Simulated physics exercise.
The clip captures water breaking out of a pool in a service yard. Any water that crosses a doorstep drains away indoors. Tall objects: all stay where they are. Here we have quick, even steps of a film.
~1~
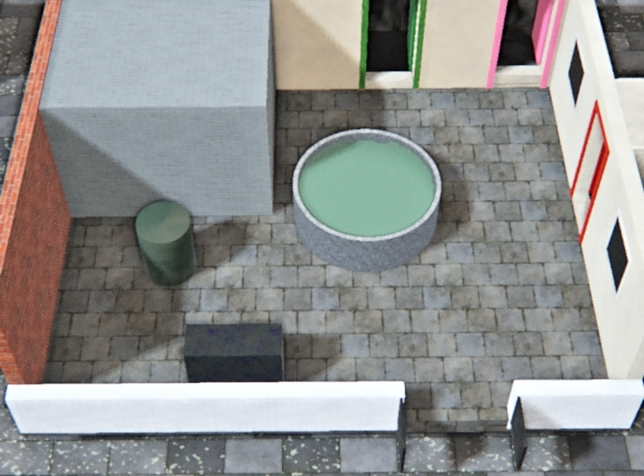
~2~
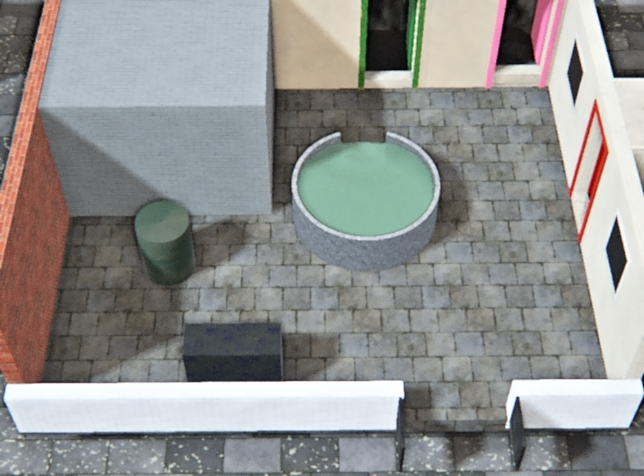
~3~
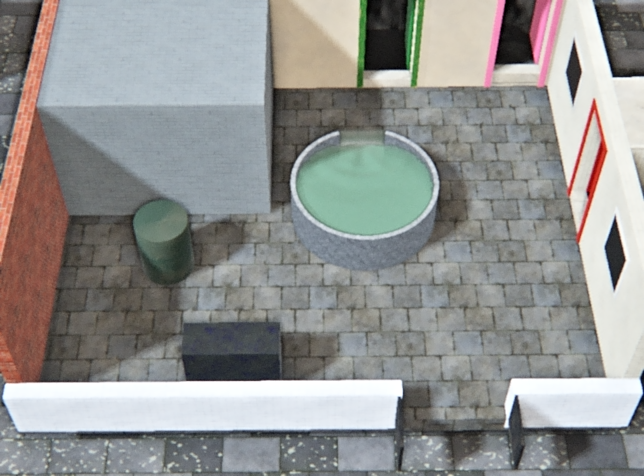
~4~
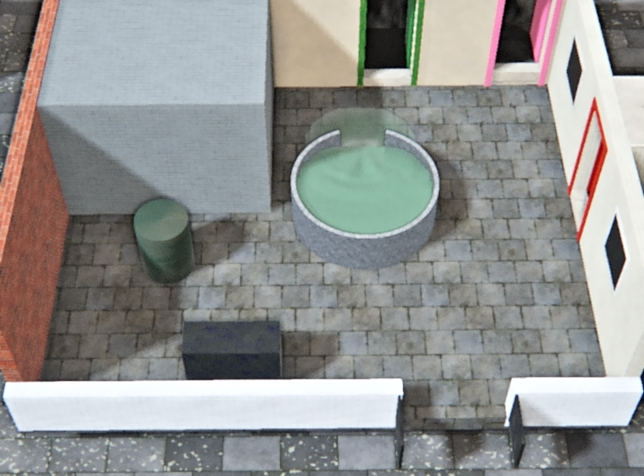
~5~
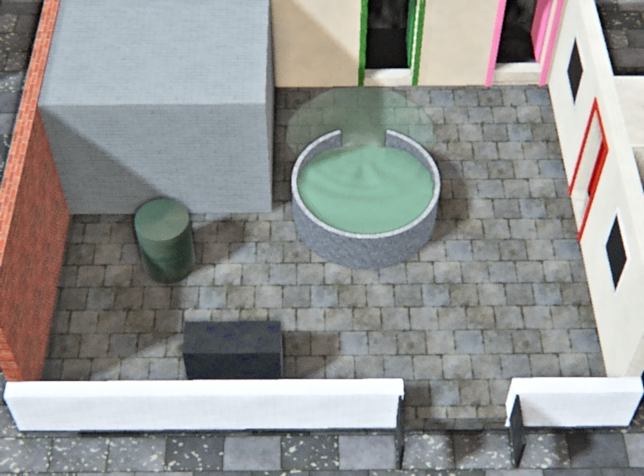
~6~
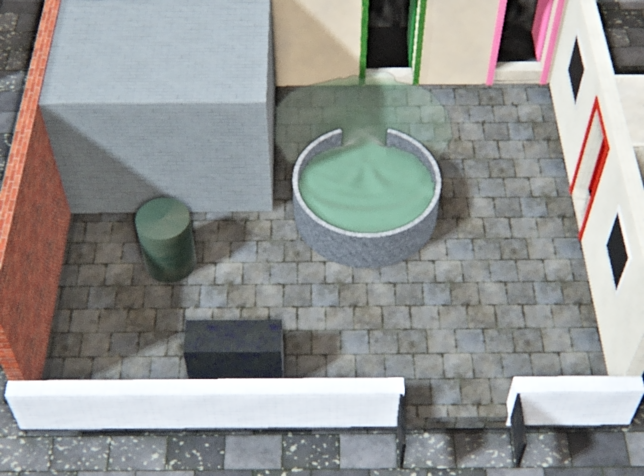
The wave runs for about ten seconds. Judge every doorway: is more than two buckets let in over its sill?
The green door is going to be over the line, the pink door is going to be at or under the line, the red door is going to be at or under the line.
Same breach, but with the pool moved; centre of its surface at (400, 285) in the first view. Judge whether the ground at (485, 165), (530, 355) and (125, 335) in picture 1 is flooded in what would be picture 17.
My reading is hit by the flood first, missed by the flood next and missed by the flood last.
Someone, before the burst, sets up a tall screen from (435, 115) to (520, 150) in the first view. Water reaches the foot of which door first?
I'd go with the door marked green.
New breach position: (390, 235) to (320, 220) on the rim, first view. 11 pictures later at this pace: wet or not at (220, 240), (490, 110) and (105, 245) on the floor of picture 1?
Going through them one by one, I'd say high and dry, then high and dry, then high and dry.
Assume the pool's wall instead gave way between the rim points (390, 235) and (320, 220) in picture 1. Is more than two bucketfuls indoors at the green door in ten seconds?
Note: Green door misses the line.
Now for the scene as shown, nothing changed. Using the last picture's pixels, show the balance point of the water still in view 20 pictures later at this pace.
Roughly (377, 172) in the last picture.
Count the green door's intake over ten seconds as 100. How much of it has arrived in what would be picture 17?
Around 60 %.
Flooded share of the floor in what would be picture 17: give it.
Estimated share: About 15 %.
A moment on, water covers 15 % of the floor; the green door over two buckets in, the pink door not reached, the red door not reached.
Next, water covers 15 % of the floor; the green door far over two buckets in, the pink door wet at the sill, nothing in, the red door not reached.
Then, water covers 30 % of the floor; the green door far over two buckets in, the pink door wet at the sill, nothing in, the red door wet at the sill, nothing in.
Later, water covers 70 % of the floor; the green door far over two buckets in, the pink door wet at the sill, nothing in, the red door wet at the sill, nothing in.
In the end, water covers 90 % of the floor; the green door far over two buckets in, the pink door wet at the sill, nothing in, the red door wet at the sill, nothing in.
